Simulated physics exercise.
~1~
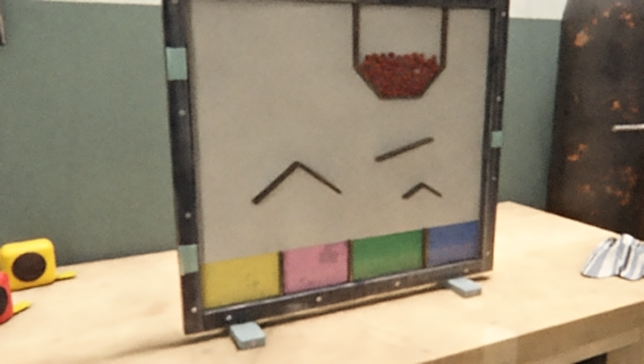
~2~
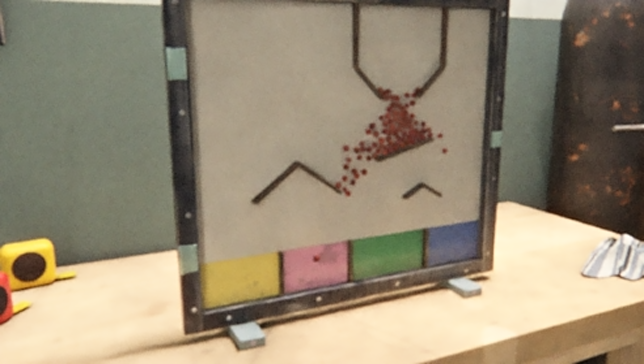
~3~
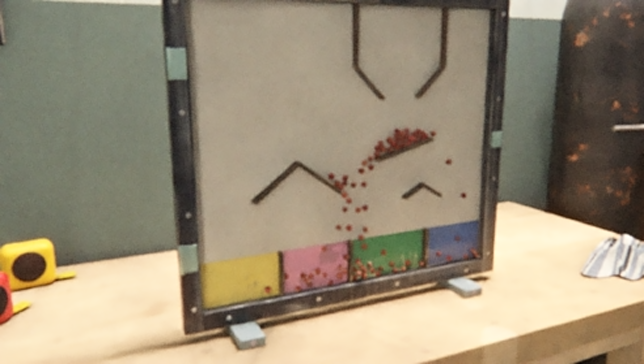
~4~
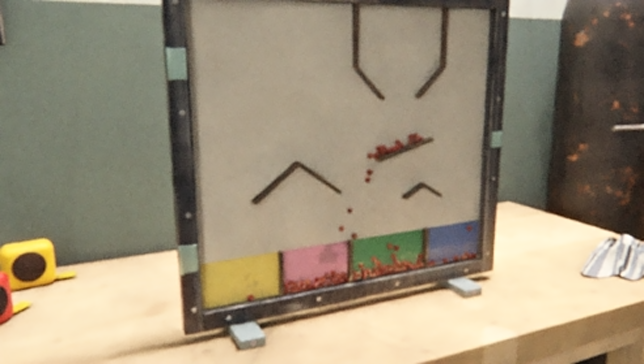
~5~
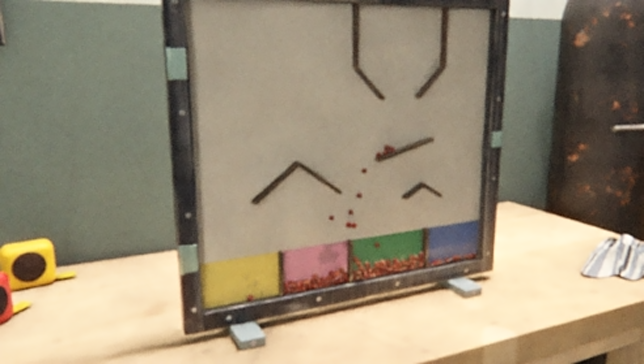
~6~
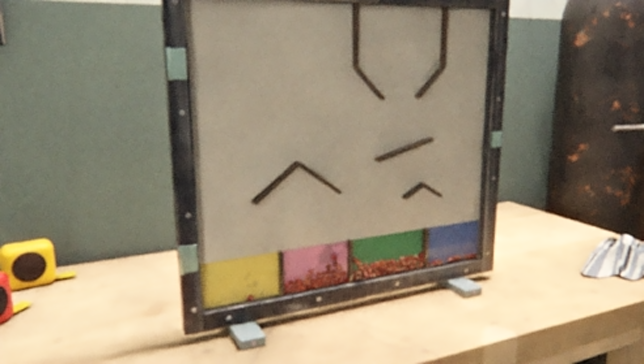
In this clip, small reddish beads drop from a hopper in an upright framed panel, pile onto a slanted ledge and spill past the ledges below. They settle mostly in the green and pink bins, with fewer in blue and almost none in yellow.
